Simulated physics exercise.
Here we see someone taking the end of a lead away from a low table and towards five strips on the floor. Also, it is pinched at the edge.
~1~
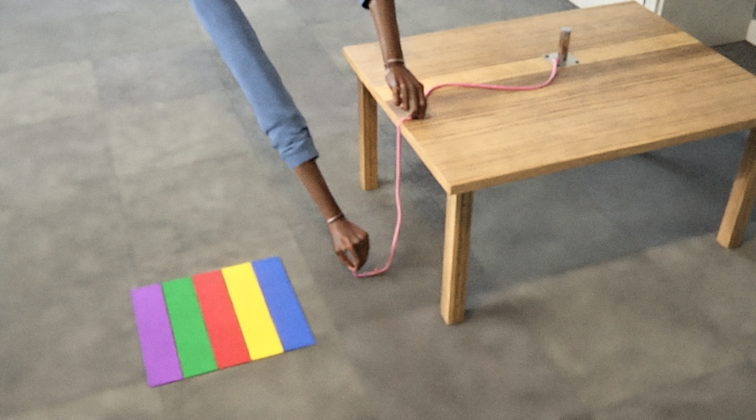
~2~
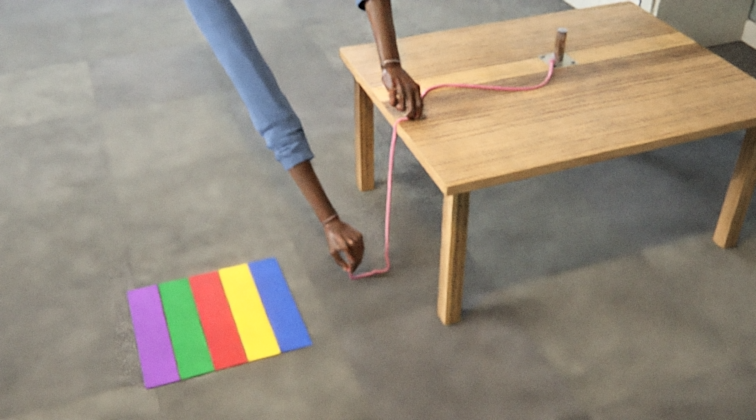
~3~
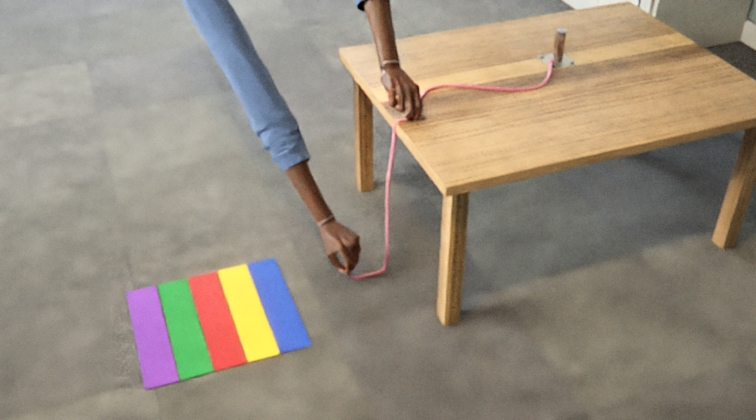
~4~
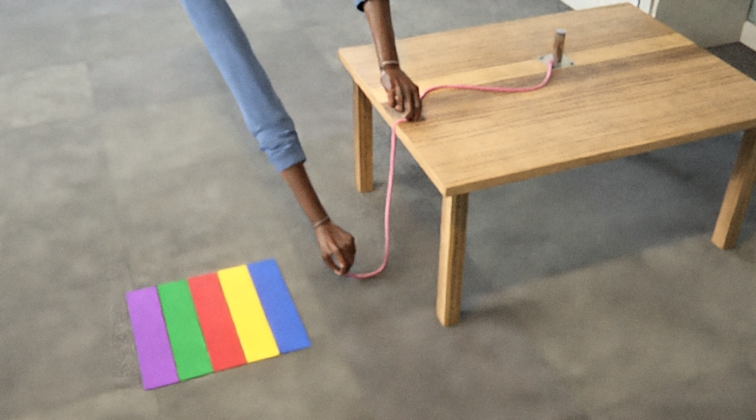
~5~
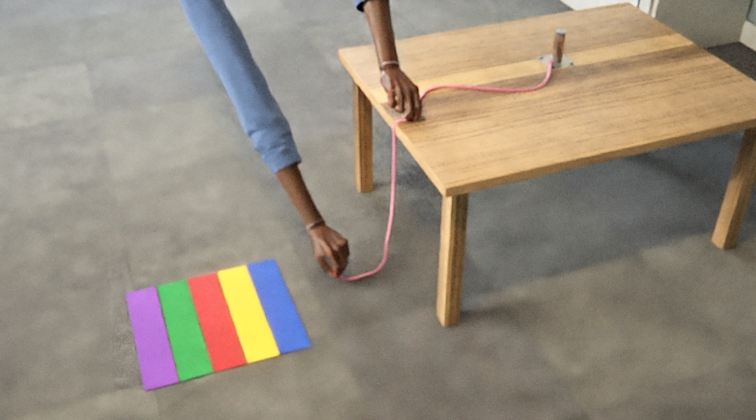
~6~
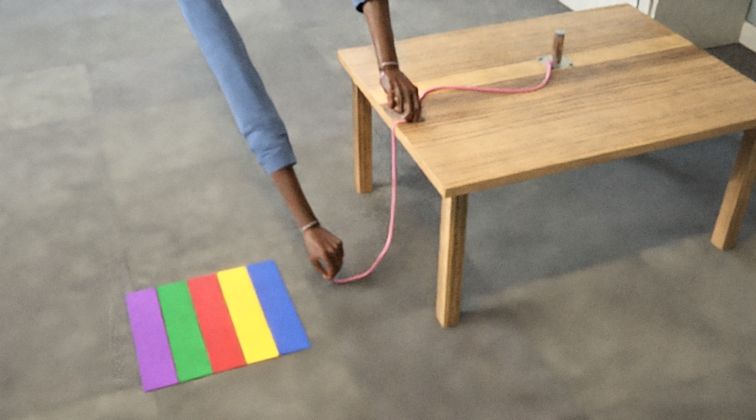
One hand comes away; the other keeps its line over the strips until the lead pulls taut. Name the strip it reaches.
The green strip.
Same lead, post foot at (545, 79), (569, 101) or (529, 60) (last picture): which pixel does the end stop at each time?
It works out at around (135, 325), (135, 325) and (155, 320) for the three tries.
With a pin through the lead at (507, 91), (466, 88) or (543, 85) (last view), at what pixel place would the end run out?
Per try (px, approx.): (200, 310), (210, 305), (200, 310).
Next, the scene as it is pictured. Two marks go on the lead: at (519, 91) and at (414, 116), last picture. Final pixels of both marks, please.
I'd say about (489, 83) for one and about (367, 133) for the other.
Soon after, end near (227, 302); over red.
After that, end near (196, 310); over red.
At the stop, end near (177, 314); over green. It gets as far as the green strip.
